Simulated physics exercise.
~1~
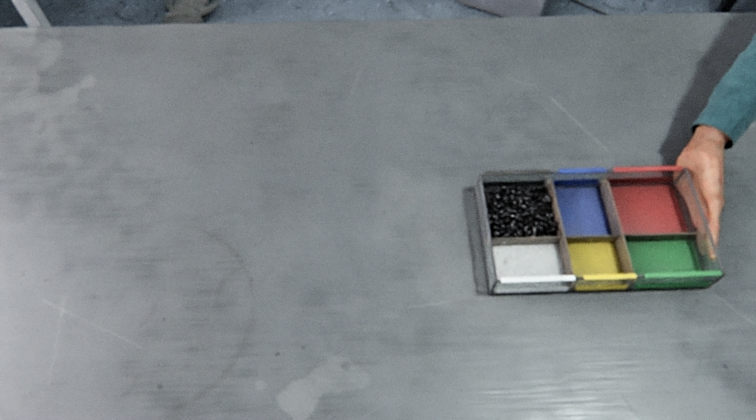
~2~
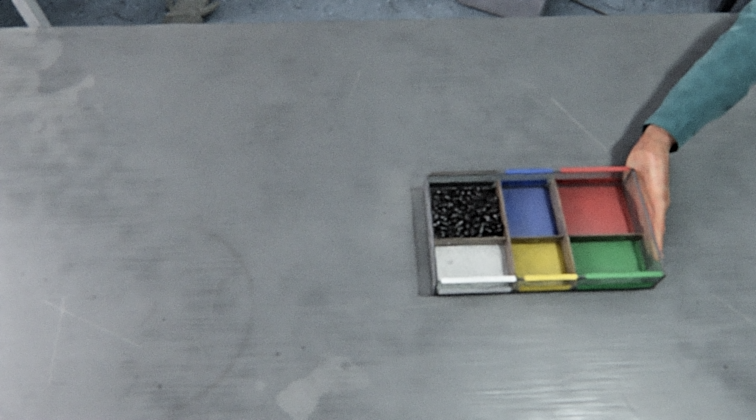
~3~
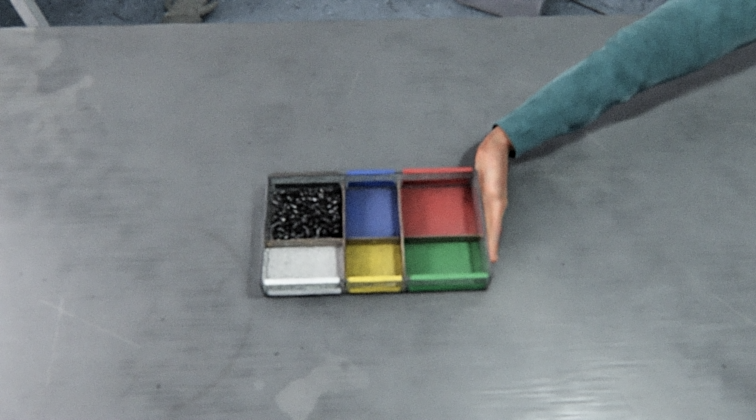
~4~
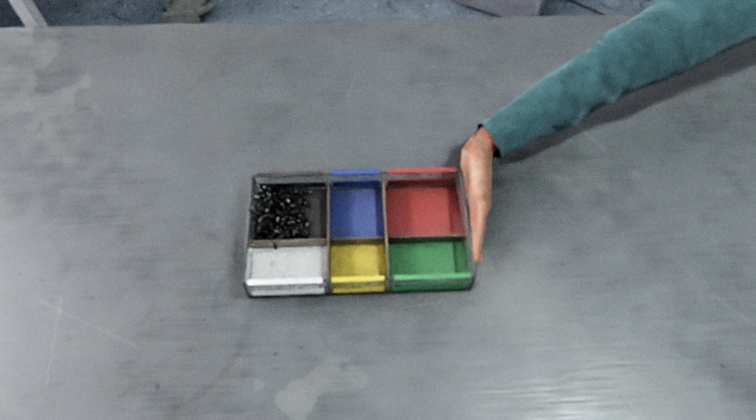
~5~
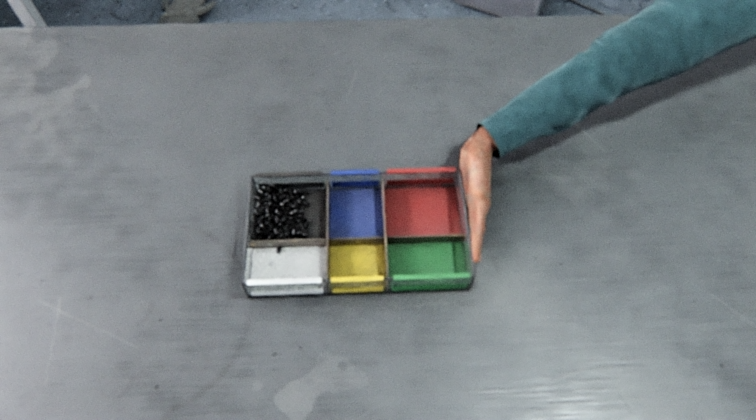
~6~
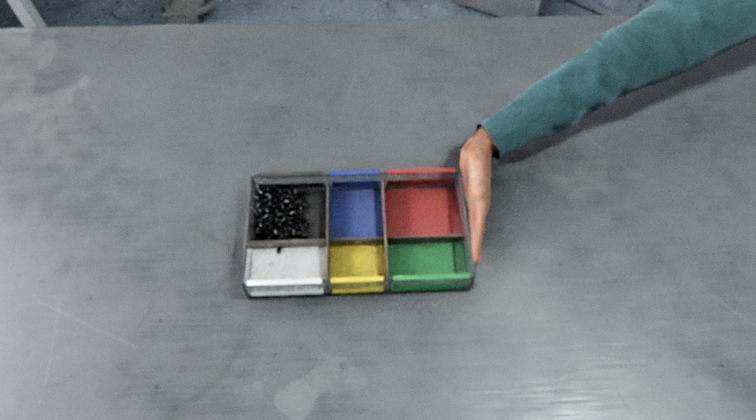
A divided tray of black beans is pushed left by a hand and stops, beans bunched leftward.
